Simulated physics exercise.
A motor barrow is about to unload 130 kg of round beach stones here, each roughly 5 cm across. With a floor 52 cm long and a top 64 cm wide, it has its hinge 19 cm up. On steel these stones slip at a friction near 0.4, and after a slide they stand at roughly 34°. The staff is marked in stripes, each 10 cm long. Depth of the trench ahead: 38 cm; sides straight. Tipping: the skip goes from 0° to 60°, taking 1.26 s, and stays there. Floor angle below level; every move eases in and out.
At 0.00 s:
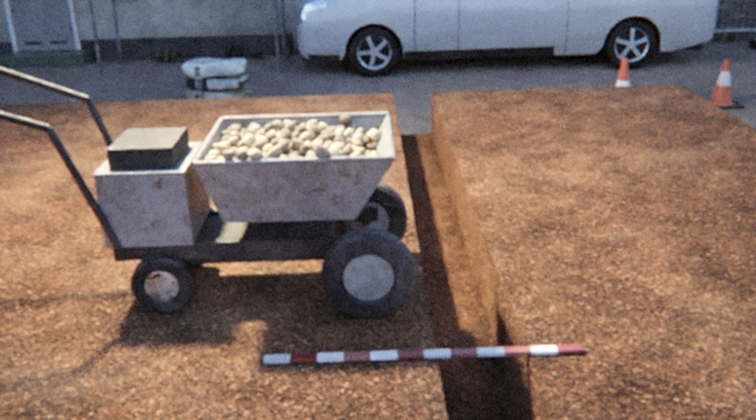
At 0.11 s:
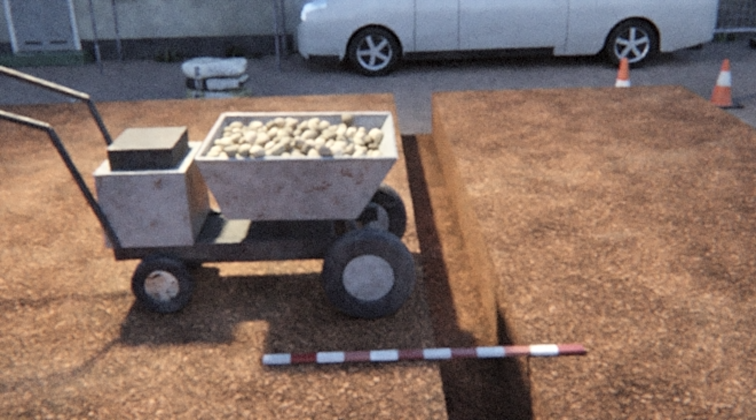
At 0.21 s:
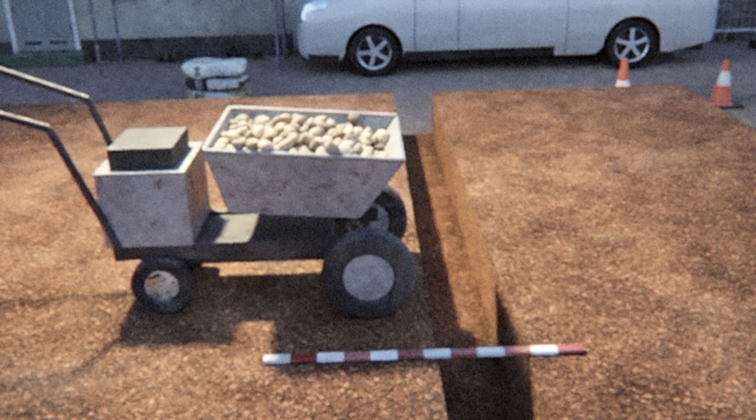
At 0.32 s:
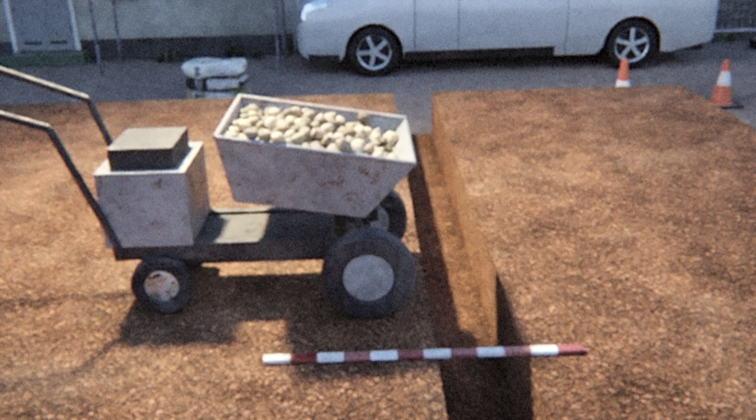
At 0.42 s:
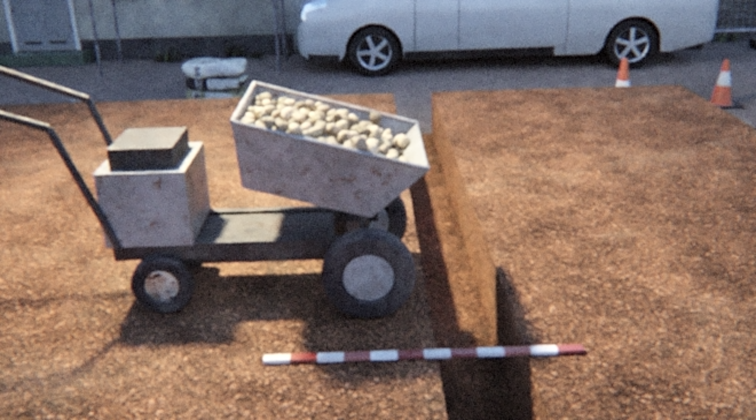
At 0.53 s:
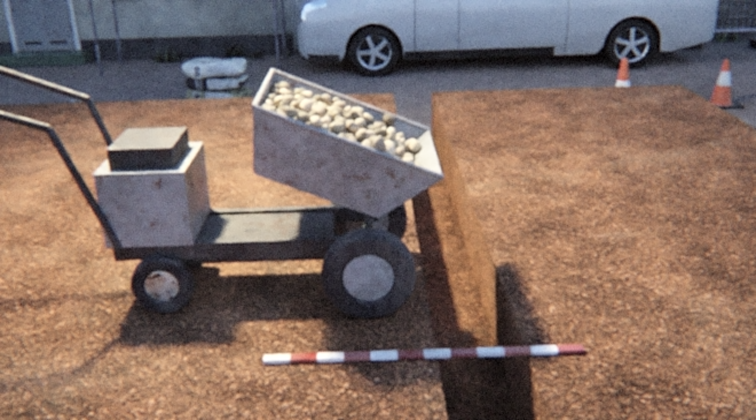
The video shows a motor barrow loaded with pale round stones standing beside a straight-sided trench, a parked van behind; its skip tilts steadily forward to the right, the rear rising while the stones stay heaped inside.
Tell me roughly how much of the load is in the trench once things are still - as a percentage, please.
I would put it at 26 %.
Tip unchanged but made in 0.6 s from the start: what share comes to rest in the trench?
I'd put it at roughly 15 per cent.
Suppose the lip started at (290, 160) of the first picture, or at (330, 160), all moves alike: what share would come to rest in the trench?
Roughly 60 percent for the first, and 65 percent for the second.
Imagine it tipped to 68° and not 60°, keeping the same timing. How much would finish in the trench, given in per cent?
Then about 35 per cent.
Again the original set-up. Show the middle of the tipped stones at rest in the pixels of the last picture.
I'd point somewhere around (529, 274).
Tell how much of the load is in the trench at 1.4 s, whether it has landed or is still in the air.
Something like 5 in a hundred.
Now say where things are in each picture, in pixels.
The first frame shows lip at (394, 158), floor tilted 0°, highest stones at (271, 136).
The second frame shows lip at (397, 158), floor tilted 1°, highest stones at (266, 133); the stones move at 0.2 m/s on average.
In the third frame, the skip is at 5°, its lip at (404, 160); the top of the load is at (273, 128); the stones move at 0.4 m/s on average.
The fourth frame shows lip at (415, 164), floor tilted 10°, highest stones at (262, 117); the stones move at 0.5 m/s on average.
The fifth frame shows lip at (429, 169), floor tilted 16°, highest stones at (269, 106); the stones move at 0.6 m/s on average.
The sixth frame shows lip at (443, 177), floor tilted 23°, highest stones at (280, 94); the stones move at 0.6 m/s on average.
After 0.9 s the floor is at 50°; 100 % in the skip; the foremost stones are at (474, 186).
After 1.4 s the floor is at 60°; 74 % in the skip, 4 % in the trench, 22 % past the trench; the foremost stones are at (578, 268).
After 1.7 s the floor is at 60°; 51 % in the skip, 6 % in the trench, 44 % past the trench; the foremost stones are at (647, 260).
After 3.7 s the floor is at 60°; 27 % in the skip, 26 % in the trench, 46 % past the trench; the foremost stones are at (725, 267).
